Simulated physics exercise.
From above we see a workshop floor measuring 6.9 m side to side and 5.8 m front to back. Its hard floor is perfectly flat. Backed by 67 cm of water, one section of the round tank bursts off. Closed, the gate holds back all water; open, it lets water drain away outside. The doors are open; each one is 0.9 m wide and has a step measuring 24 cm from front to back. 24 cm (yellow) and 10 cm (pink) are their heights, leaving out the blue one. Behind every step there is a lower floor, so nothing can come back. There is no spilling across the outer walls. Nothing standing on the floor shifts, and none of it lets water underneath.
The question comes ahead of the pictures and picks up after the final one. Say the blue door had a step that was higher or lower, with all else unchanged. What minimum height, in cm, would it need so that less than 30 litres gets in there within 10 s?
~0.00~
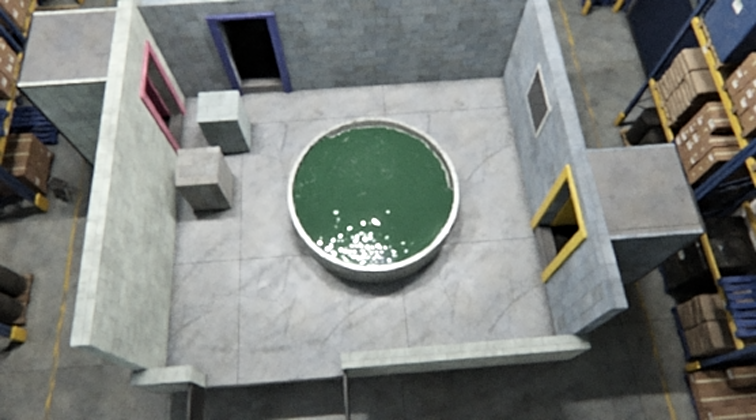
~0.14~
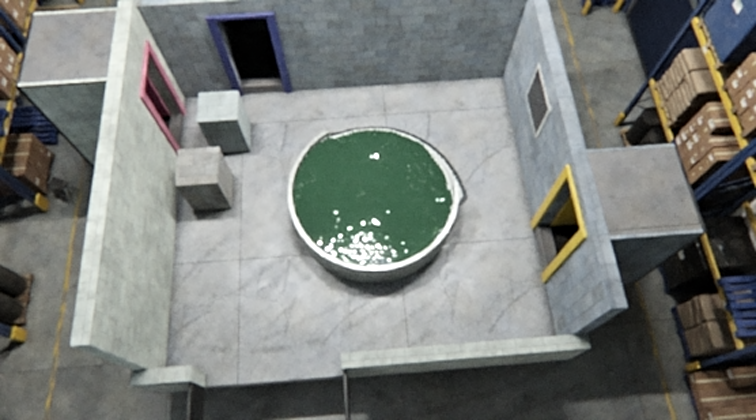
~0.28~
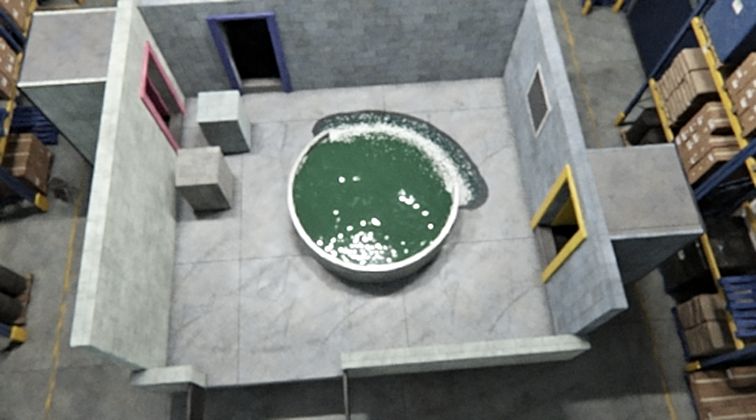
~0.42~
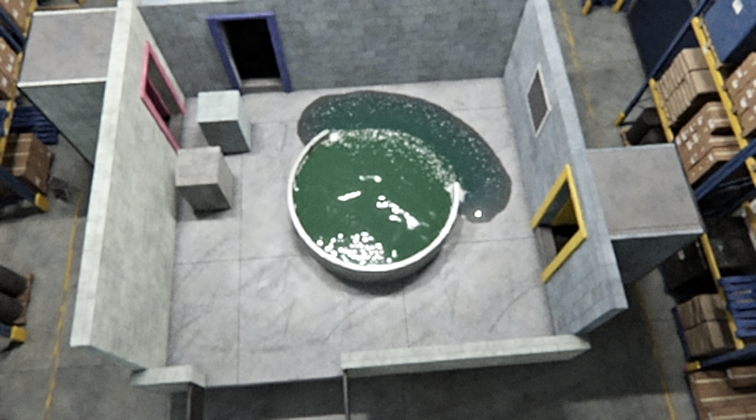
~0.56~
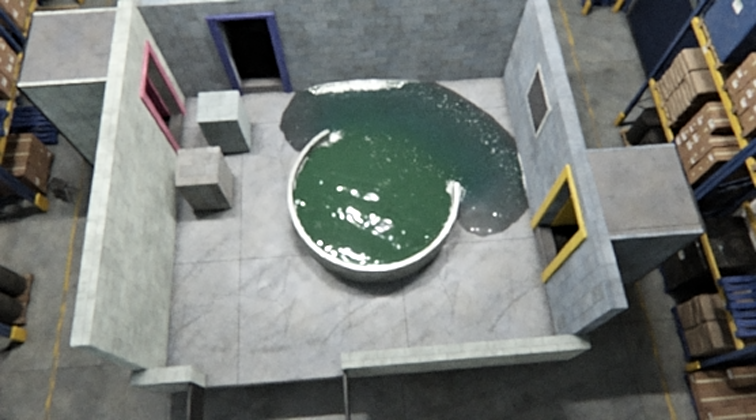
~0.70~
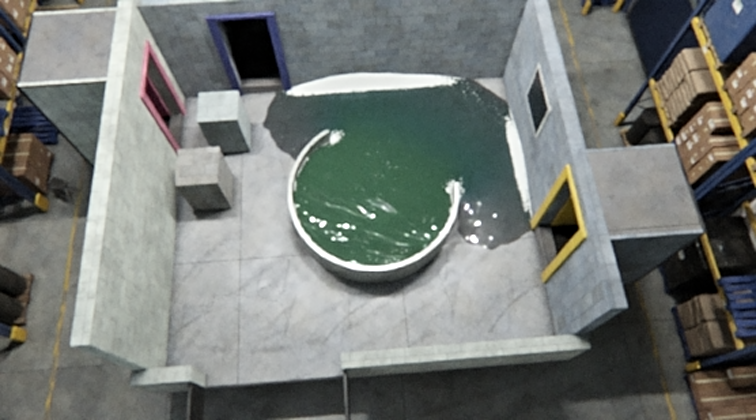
About 8.5 cm.
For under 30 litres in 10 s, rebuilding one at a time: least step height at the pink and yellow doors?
About 18 cm at pink and 9.5 cm at yellow.
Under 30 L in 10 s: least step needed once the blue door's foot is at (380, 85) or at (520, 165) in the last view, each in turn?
Minimums: Roughly 35 cm and 27 cm.
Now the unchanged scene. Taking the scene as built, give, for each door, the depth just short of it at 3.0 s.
Blue door 9 cm, yellow door 10 cm, pink door 16 cm.
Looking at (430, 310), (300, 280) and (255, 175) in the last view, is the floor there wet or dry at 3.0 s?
So, in order, I'd say stayed dry, then stayed dry, then got wet.
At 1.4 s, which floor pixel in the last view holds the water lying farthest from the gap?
In the last picture, around (194, 99).
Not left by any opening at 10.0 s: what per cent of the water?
Something near 88 out of a hundred parts.
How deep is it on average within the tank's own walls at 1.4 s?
The mean depth is about 39 cm.
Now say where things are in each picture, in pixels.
Still water, 67 cm deep, in the round tank at (373, 191); the blue door at (255, 63) is dry, in the first picture.
Water pours out on the far side and has run 0.3 m, to a hidden place; about 8 cm deep outside, 67 cm at the back, in the second picture.
Water pours out on the far side and has run 0.7 m, to (332, 118); about 10 cm deep outside, 67 cm at the back, in the third picture.
Water pours out on the far side and has run 1.2 m, to (323, 99); about 9 cm deep outside, 67 cm at the back, in the fourth picture.
Water pours out on the far side and has run 1.7 m, to (515, 147); about 7 cm deep outside, 67 cm at the back, in the fifth picture.
Water pours out on the far side and has run 2.2 m, to (507, 106); about 8 cm deep outside, 66 cm at the back; 0.4 m in a straight line remain to the blue door at (255, 63), in the sixth picture.
After 1.4 s water covers 35 % of the floor, deepest (60 cm) near (501, 78); 11 cm at the blue door, 0 litres in over its 27 cm step.
After 3.0 s water covers 60 % of the floor, deepest (43 cm) near (485, 79); 9 cm at the blue door, 0 litres in over its 27 cm step.
After 10.0 s water covers 100 % of the floor, deepest (20 cm) near (288, 198); 11 cm at the blue door, 0 litres in over its 27 cm step.
At the blue door as built, the water arrived by 0.9 s and peaked near 14 cm at 8.4 s.
With a step of 7 cm, 57 litres would have come in within the 10 s; with 9.5 cm, 20 litres. So under 30 litres takes about 8.5 cm.
